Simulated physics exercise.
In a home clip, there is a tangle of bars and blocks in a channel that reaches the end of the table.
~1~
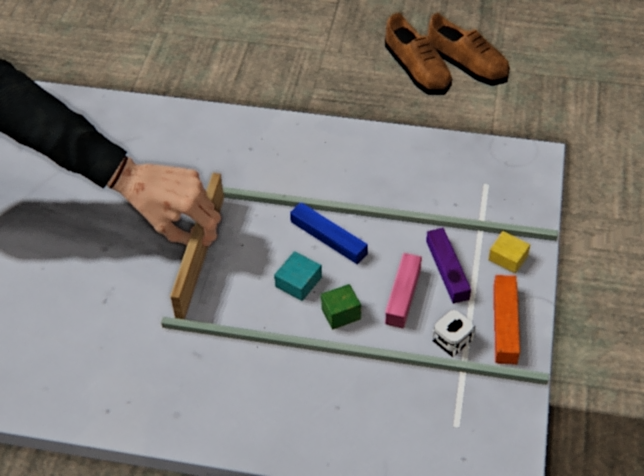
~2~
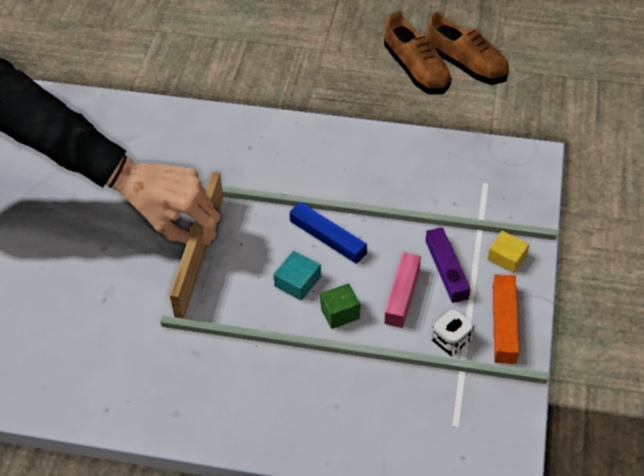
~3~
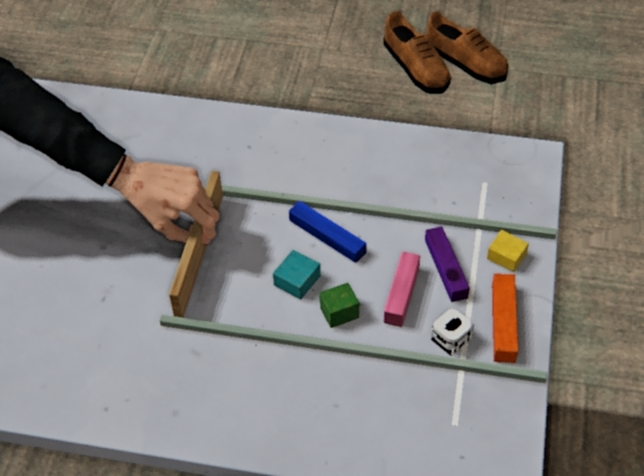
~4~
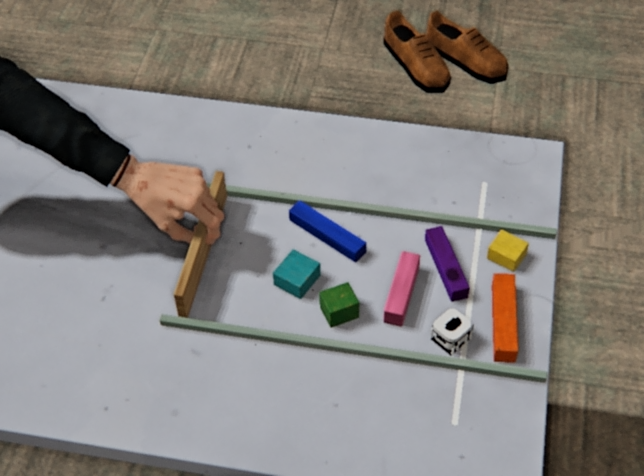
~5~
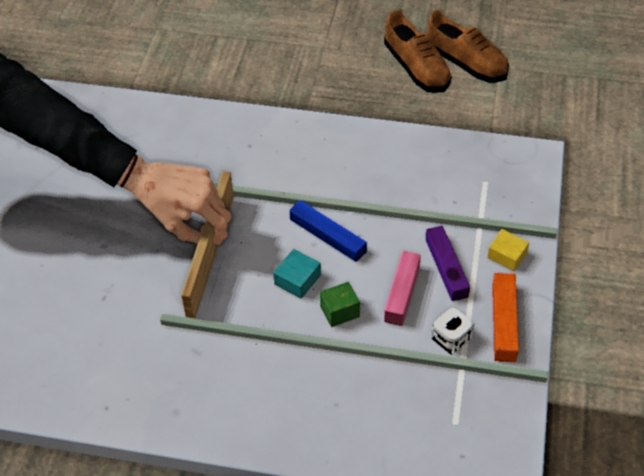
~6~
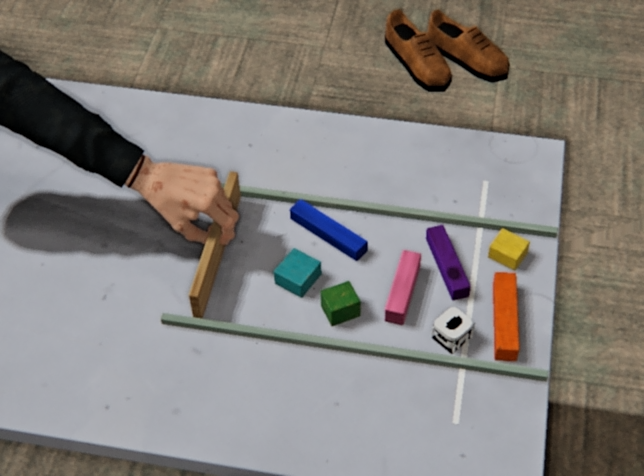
A hand held a wooden board upright at the left end of a channel of scattered colourful bars and blocks, then slid it slightly right, while the pieces stayed still.
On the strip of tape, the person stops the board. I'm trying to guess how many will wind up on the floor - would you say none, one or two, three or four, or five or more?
Well, a single one or a pair end up dropping off.
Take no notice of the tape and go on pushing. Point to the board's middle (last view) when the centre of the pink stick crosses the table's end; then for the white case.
Its middle is about (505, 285) and about (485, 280).
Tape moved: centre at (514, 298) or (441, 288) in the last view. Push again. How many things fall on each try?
Counts per try: 5; 0.
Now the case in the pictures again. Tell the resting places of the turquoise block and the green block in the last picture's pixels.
The turquoise block comes to rest close to (489, 295), while the green block rests close to (483, 332).
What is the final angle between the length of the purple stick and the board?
It works out to near 25°.
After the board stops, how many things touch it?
The count in contact is 3.
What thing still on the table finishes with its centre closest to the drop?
That's the yellow block.
Soon after, none off yet; orange bar at rest near (505, 316); yellow block at rest near (509, 250); white case at rest near (453, 330).
After that, none off yet; orange bar at rest near (505, 316); yellow block at rest near (509, 250); white case moving near (457, 332).
In the end, the number that fall off is one or two; gone, orange bar.
